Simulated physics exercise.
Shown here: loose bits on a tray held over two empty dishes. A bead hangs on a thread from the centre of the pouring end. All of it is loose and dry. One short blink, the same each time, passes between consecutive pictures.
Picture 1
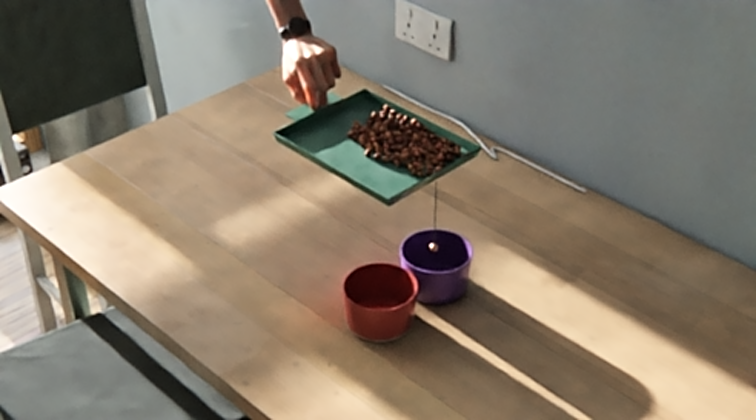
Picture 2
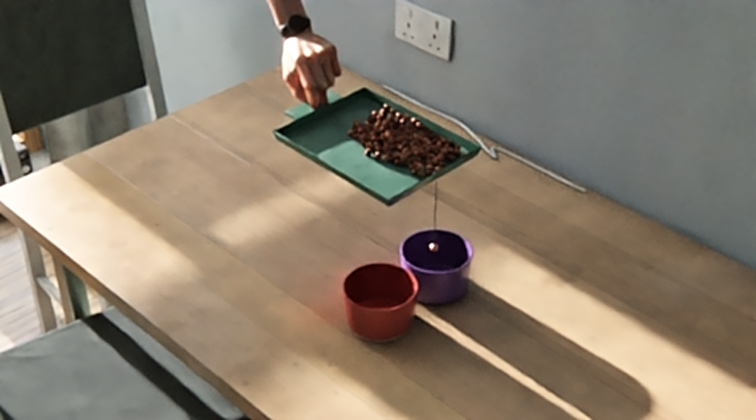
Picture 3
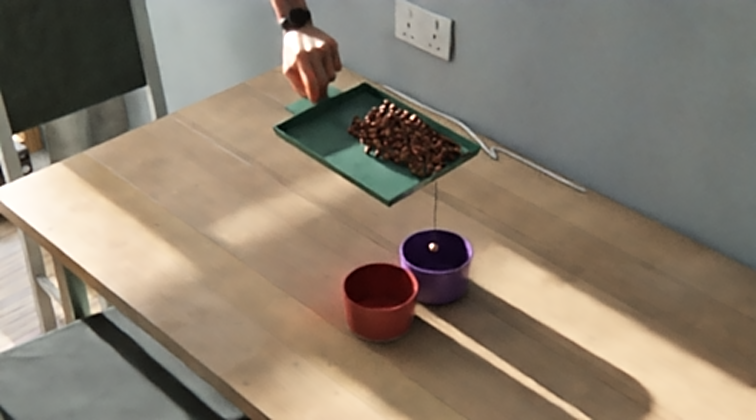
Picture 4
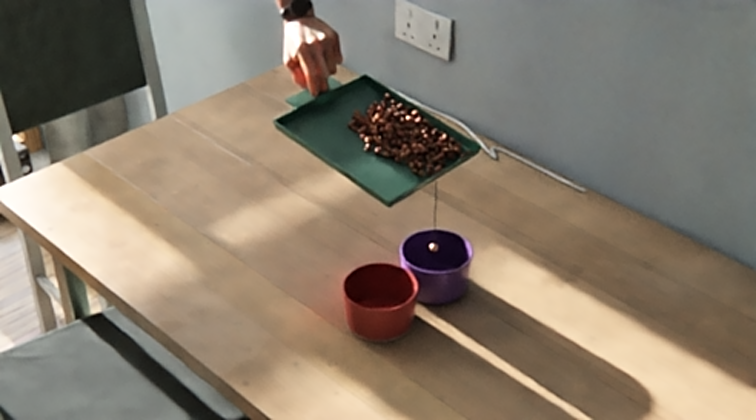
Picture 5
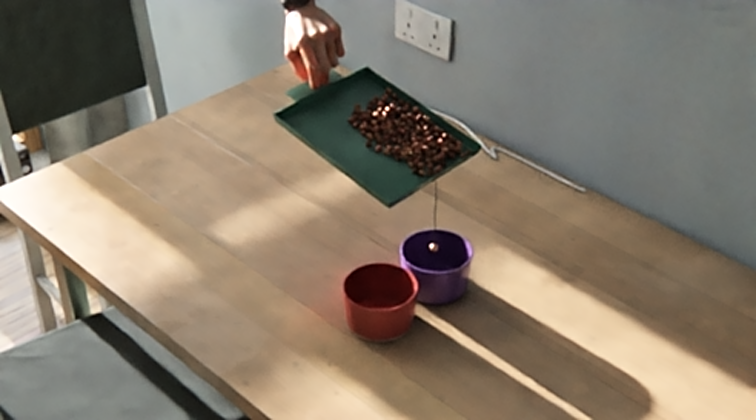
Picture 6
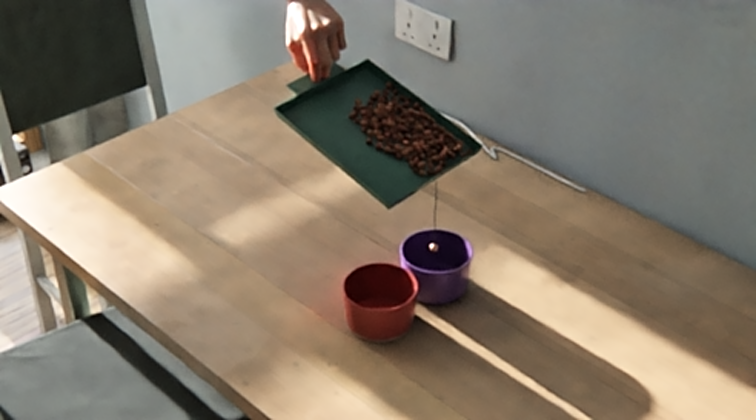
A hand slowly raising the handle end of a green tray of brown pellets above a red bowl and a purple bowl.
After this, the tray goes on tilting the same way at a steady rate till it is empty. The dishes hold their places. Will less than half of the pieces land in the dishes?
Most of the load will miss the dishes.
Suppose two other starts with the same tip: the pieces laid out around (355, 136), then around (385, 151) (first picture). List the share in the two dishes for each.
The first gives 50 %, the second 30 %.
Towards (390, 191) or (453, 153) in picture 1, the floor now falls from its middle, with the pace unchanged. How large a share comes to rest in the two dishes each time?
First case about 80 percent; second case about 20 percent.
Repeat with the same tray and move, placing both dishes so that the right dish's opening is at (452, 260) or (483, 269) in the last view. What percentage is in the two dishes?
Near 60 % and 70 %.
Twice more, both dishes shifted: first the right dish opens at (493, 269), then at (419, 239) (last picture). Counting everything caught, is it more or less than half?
At place one the bulk; at place two the minor share.
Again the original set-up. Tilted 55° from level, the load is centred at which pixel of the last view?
Look around (427, 152) in the last picture.
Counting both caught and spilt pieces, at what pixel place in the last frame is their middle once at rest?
Near pixel (456, 320).
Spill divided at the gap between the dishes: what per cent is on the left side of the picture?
Estimate: About 10 per cent.
Soon after the last picture, tray tipped steeply; nearly all on the tray; a stray few in the air.
A little later, tray tipped right over; nearly all on the tray; a stray few in the right dish; a stray few outside both; a stray few in the air.
Later still, tray tipped past a quarter turn; about a quarter in the left dish; a small part in the right dish; most outside both.
At rest, tray tipped past a quarter turn; about a quarter in the left dish; a small part in the right dish; most outside both.
